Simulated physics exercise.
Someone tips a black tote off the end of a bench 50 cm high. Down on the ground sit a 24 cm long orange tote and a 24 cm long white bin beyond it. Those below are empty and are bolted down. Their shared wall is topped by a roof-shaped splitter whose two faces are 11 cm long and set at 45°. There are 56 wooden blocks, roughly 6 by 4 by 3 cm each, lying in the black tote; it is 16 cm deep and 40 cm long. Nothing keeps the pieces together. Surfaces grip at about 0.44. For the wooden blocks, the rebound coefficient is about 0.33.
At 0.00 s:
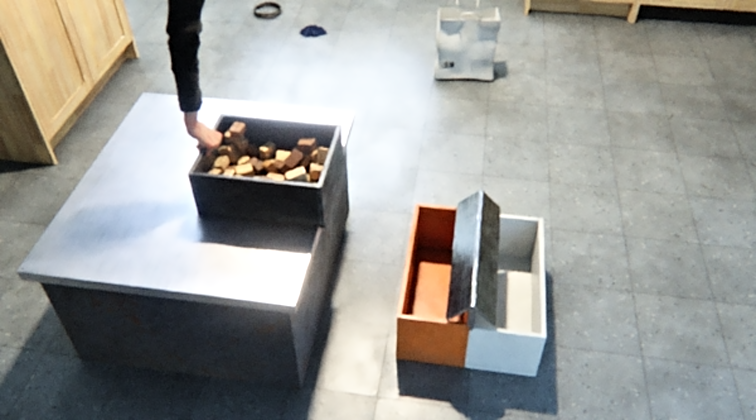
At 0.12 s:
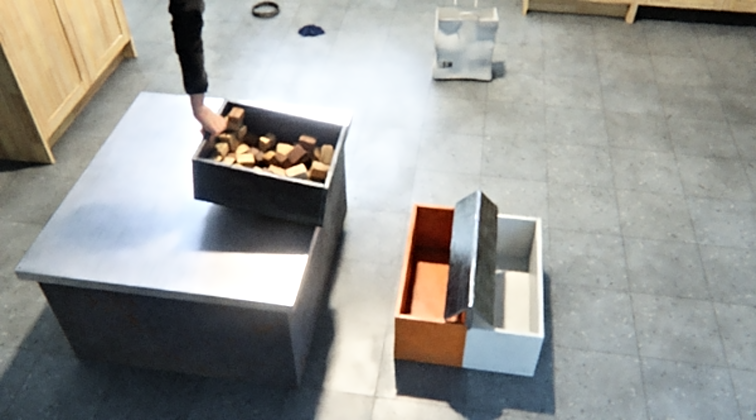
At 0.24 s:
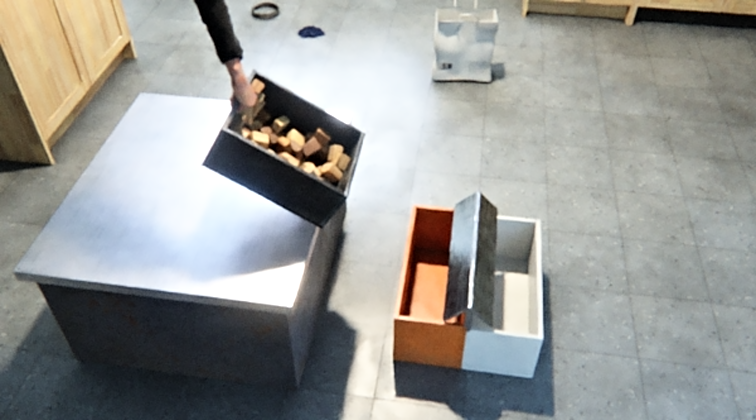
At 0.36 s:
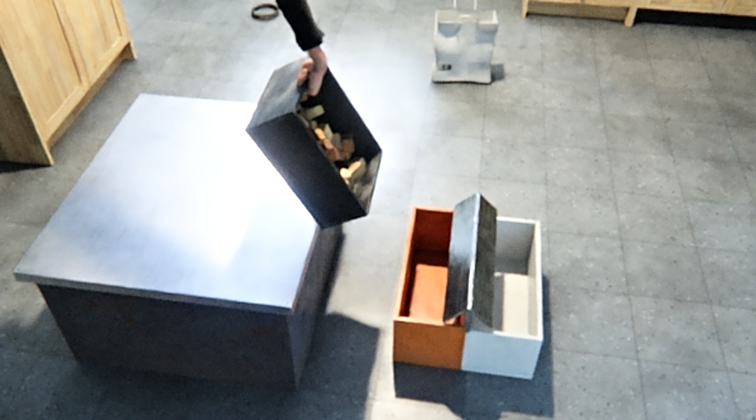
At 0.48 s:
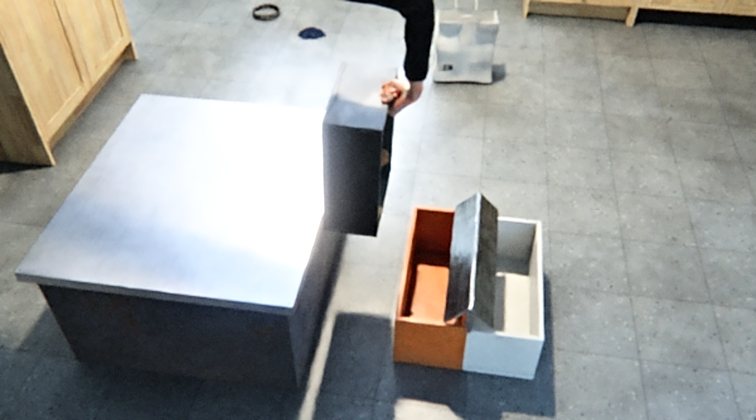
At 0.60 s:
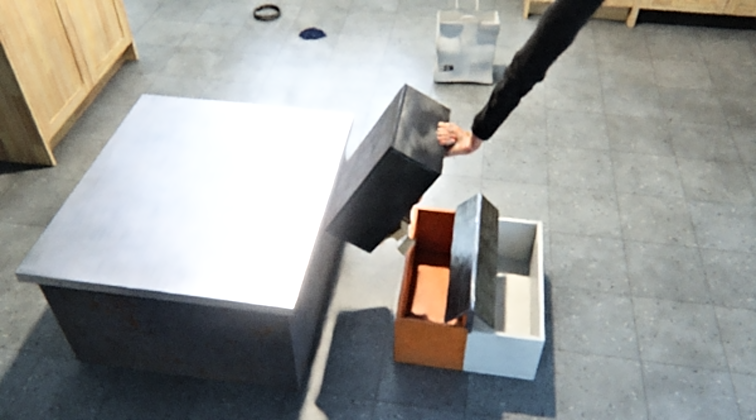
On a grey-tiled floor beside a low bench, a hand lifted one end of a black tote of wooden blocks and turned it over the bench's edge until a few blocks slid out.
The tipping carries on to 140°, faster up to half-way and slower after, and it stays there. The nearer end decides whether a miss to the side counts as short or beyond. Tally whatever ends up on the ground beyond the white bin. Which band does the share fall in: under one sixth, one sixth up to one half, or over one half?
Under one sixth.
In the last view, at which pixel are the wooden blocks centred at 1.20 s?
Centre: Approx. (429, 297).
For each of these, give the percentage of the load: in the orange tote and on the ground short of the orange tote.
Approx. 45 % / 35 %.
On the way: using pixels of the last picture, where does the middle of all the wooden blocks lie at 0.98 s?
Somewhere around (431, 295) in pixels.
After 0.70 s, tilt 135°; 10 still in the black tote, 4 in the orange tote and 42 in the air.
After 0.82 s, tilt 140°; 2 still in the black tote, 20 in the orange tote, 10 in the white bin, 1 on the ground short of the orange tote and 23 in the air.
After 0.98 s, tilt 140°; 23 in the orange tote, 10 in the white bin, 12 on the ground short of the orange tote, 1 on the ground beyond the white bin and 10 in the air.
Final count (at 1.20 s), 25 in the orange tote, 10 in the white bin, 19 on the ground short of the orange tote and 2 on the ground beyond the white bin. Asked share, 2 of 56, 4 per cent.
